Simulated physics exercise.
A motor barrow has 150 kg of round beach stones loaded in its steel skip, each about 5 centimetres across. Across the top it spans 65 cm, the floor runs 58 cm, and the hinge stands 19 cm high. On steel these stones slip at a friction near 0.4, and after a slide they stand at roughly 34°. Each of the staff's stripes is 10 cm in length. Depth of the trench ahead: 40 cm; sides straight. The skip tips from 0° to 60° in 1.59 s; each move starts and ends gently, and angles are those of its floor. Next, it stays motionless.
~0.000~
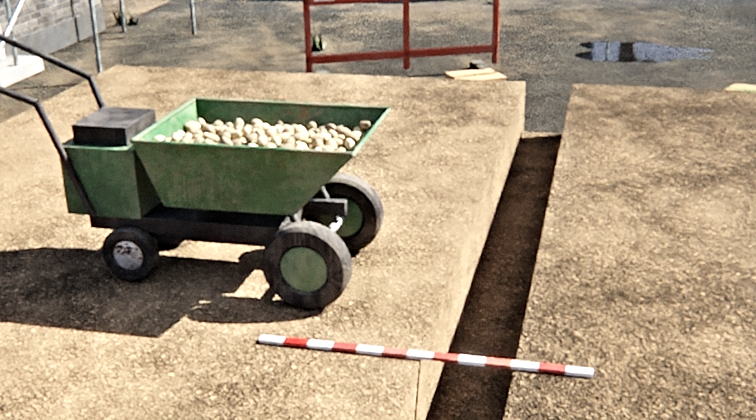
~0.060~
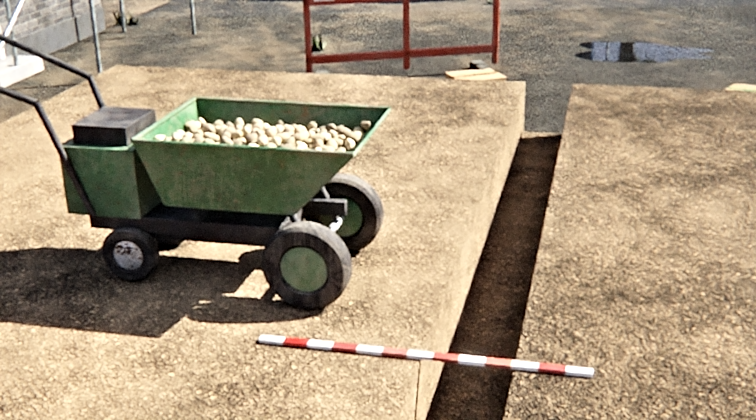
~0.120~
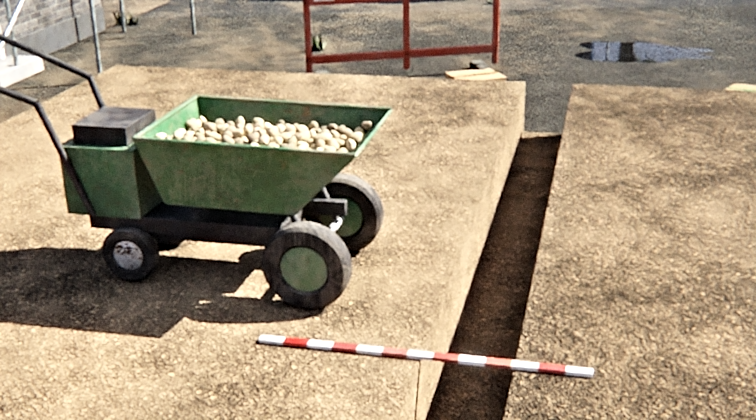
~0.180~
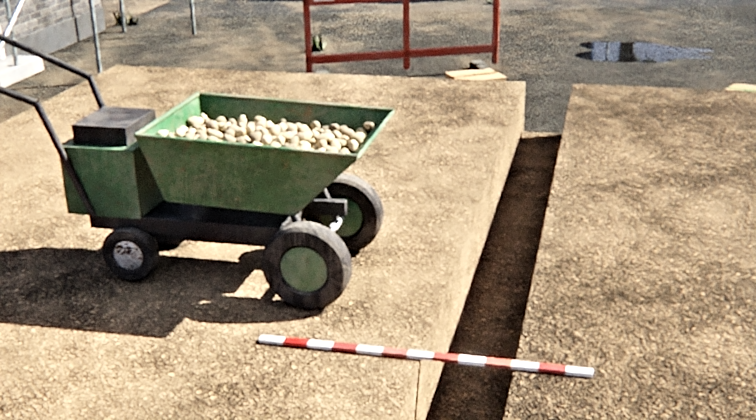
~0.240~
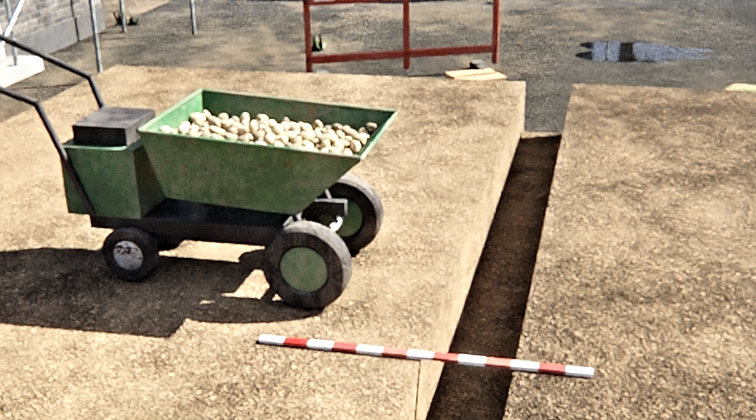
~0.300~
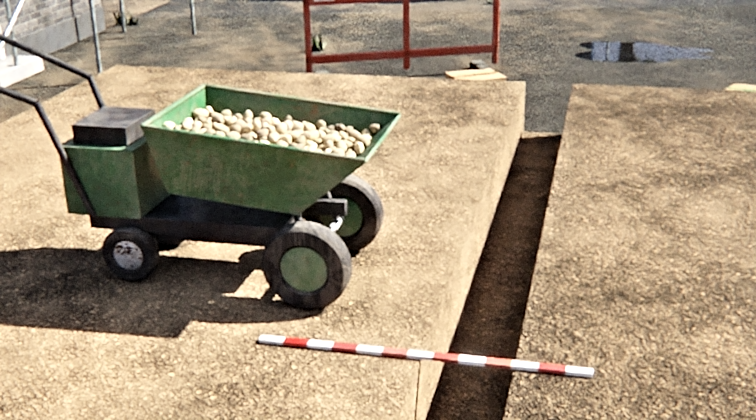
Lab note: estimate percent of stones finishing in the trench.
Approx. 91 %.
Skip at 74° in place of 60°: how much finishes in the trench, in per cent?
Near 95 per cent then.
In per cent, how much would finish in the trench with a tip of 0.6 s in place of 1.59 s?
With that change, it comes to around 65 per cent.
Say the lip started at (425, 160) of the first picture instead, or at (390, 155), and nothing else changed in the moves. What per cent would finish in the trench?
It'd be around 30 per cent and after that around 60 per cent.
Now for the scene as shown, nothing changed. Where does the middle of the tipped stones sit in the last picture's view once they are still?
Resting centre: About (493, 350).
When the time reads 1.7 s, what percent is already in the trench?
About 35 per cent by then.
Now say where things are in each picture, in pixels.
In the first picture, the skip is at 0°, its lip at (353, 154); the top of the load is at (287, 132).
In the second picture, the skip is at 0°, its lip at (354, 155); the top of the load is at (287, 132); the stones move at 0.1 m/s on average.
In the third picture, the skip is at 1°, its lip at (355, 156); the top of the load is at (278, 131); the stones move at 0.1 m/s on average.
The fourth picture shows lip at (358, 157), floor tilted 2°, highest stones at (250, 128); the stones move at 0.2 m/s on average.
In the fifth picture, the skip is at 4°, its lip at (361, 159); the top of the load is at (220, 123); the stones move at 0.2 m/s on average.
The sixth picture shows lip at (366, 161), floor tilted 6°, highest stones at (223, 120); the stones move at 0.3 m/s on average.
After 1.2 s the floor is at 51°; 100 % in the skip; the foremost stones are at (437, 206).
After 1.7 s the floor is at 60°; 61 % in the skip, 36 % in the trench, 2 % past the trench; the foremost stones are at (555, 294).
After 2.0 s the floor is at 60°; 30 % in the skip, 61 % in the trench, 9 % past the trench; the foremost stones are at (650, 301).
After 4.0 s the floor is at 60°; 0 % in the skip, 91 % in the trench, 9 % past the trench; the foremost stones are at (727, 314).
